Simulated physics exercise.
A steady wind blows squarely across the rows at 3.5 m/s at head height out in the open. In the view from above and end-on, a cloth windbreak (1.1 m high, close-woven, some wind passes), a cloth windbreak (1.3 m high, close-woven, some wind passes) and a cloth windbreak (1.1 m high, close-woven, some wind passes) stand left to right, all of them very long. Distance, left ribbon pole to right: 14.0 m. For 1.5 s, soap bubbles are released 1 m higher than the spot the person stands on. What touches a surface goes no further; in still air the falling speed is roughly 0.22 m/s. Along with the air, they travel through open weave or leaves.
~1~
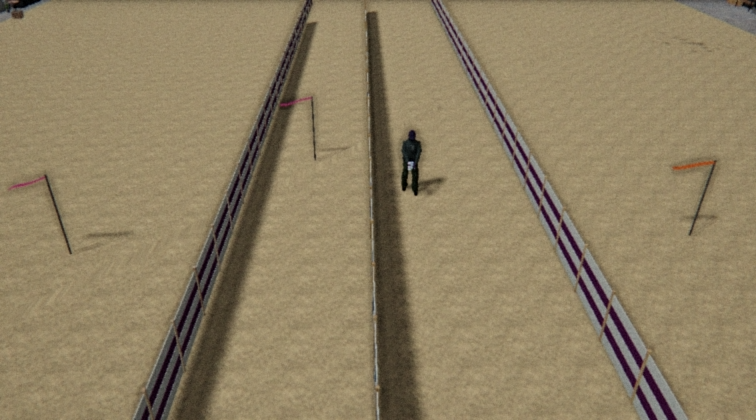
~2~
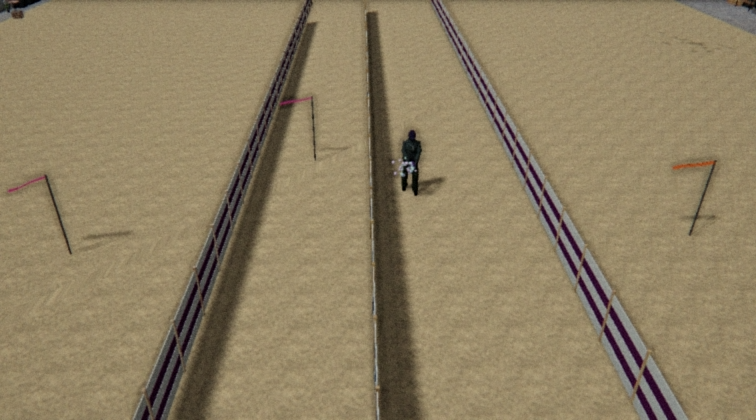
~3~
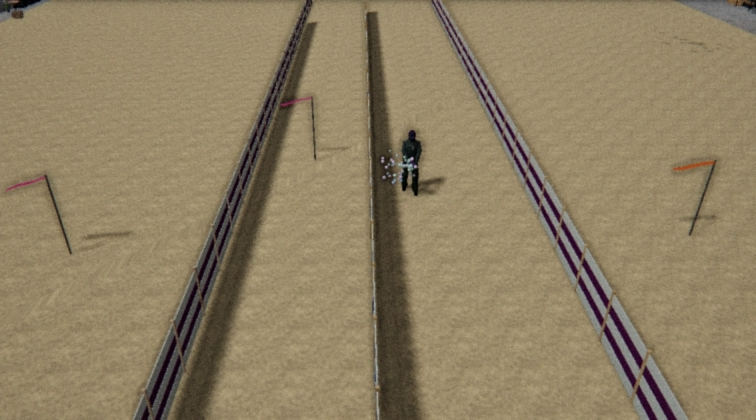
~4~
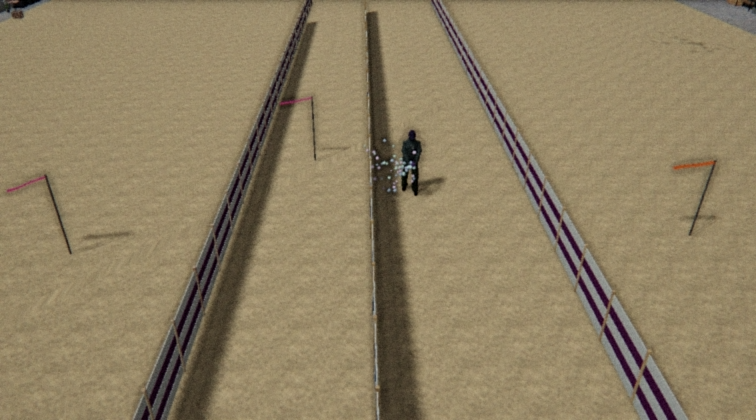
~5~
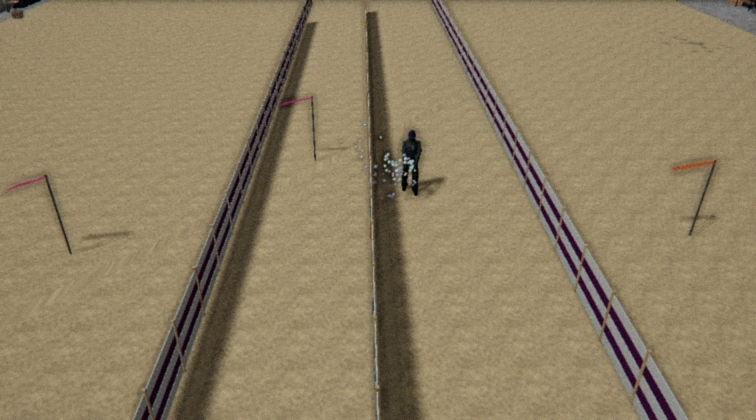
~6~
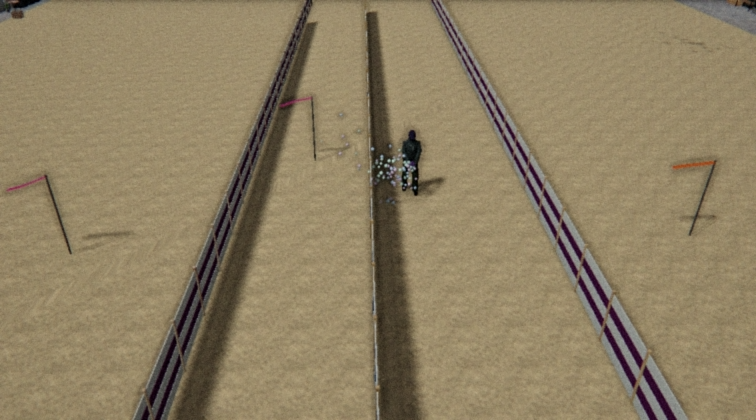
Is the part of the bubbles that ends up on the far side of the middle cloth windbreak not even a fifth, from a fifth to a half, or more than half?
It is above half.
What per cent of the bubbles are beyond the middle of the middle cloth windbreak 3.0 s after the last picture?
About 65 %.
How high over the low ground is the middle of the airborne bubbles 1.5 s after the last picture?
Roughly 0.6 m up.
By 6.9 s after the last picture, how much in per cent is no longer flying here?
About 70 %.
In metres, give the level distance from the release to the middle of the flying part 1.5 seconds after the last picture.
The distance is close to 1.0 m.
Then, 1.5 s after the last picture, 50 % is beyond the middle cloth windbreak; 17 % has touched down or left; the middle of what still flies is 0.7 m above the low ground, near (365, 179).
Then, 3.0 s after the last picture, 63 % is beyond the middle cloth windbreak; 42 % has touched down or left; the middle of what still flies is 0.8 m above the low ground, near (317, 175).
Then, 6.9 s after the last picture, 65 % is beyond the middle cloth windbreak; 71 % has touched down or left; the middle of what still flies is 0.8 m above the low ground, near (159, 176).
Then, 19.0 s after the last picture, 65 % is beyond the middle cloth windbreak; 98 % has touched down or left.
Then, 44.0 s after the last picture, 65 % is beyond the middle cloth windbreak; 100 % has touched down or left.
